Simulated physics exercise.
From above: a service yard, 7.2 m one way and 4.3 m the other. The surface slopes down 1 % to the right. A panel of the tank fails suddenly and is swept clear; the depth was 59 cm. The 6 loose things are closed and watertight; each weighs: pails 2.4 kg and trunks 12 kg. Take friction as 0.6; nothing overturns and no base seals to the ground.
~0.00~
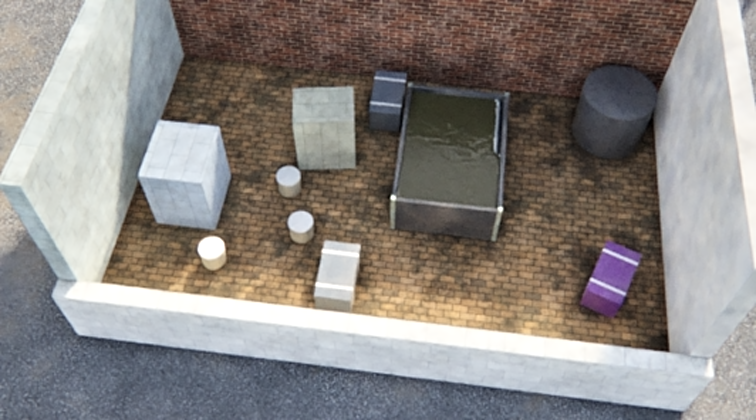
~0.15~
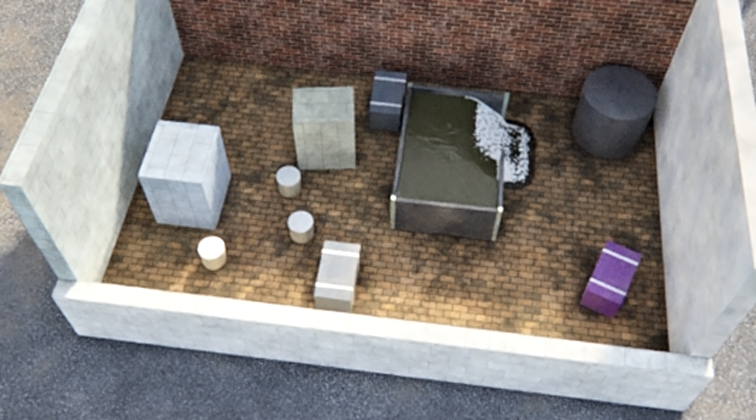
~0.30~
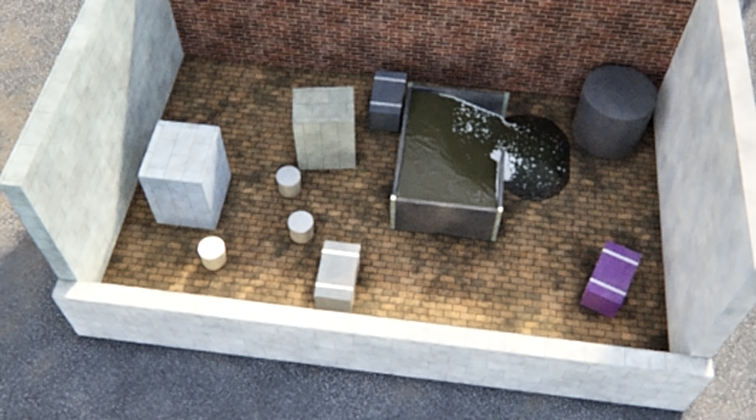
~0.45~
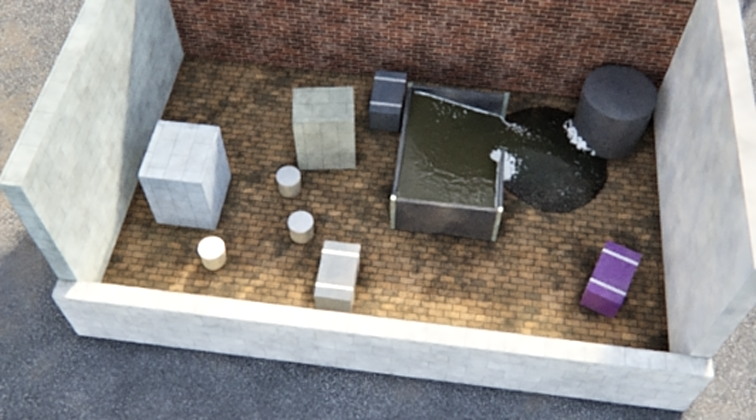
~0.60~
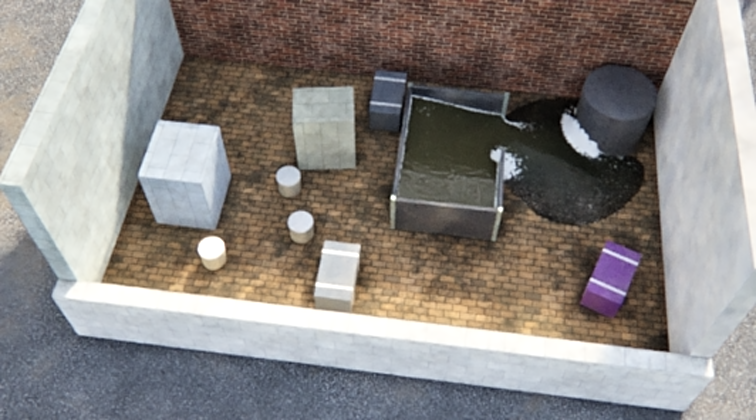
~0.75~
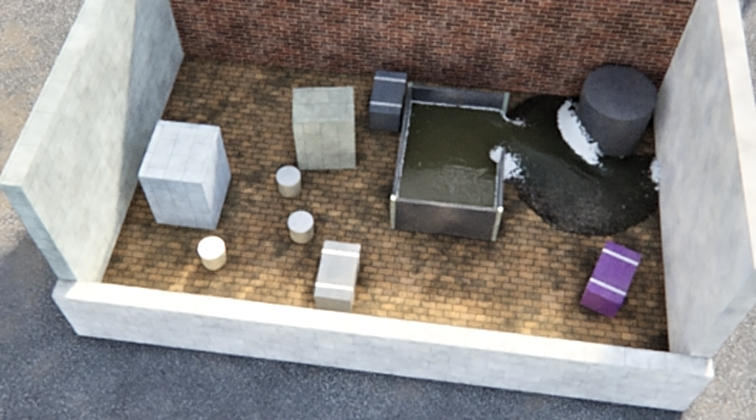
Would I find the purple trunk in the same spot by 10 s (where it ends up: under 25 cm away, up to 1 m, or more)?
Purple trunk travels far.
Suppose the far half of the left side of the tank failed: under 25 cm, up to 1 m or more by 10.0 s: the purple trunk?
Then the purple trunk slides a little.
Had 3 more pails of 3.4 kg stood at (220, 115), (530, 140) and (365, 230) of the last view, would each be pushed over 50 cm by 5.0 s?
In that order: Under, over, short of it.
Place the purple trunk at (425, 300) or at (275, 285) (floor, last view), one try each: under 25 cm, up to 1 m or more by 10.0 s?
In that order: It travels far; it travels far.
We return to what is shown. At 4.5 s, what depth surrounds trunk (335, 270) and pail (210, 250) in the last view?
Roughly 3 and 0 cm.
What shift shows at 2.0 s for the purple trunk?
About 10 cm.
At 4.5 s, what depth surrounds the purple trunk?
About 4 cm.
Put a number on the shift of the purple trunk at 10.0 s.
About 400 cm.
After 2.0 s the purple trunk is near (606, 275), 0.1 m from its start, aground; 0 afloat.
After 4.5 s the purple trunk is near (545, 266), 0.8 m from its start, afloat; 1 afloat.
After 7.0 s the purple trunk is near (460, 250), 1.9 m from its start, afloat; 3 afloat.
After 10.0 s the purple trunk is near (286, 238), 4.1 m from its start, afloat; 5 afloat.
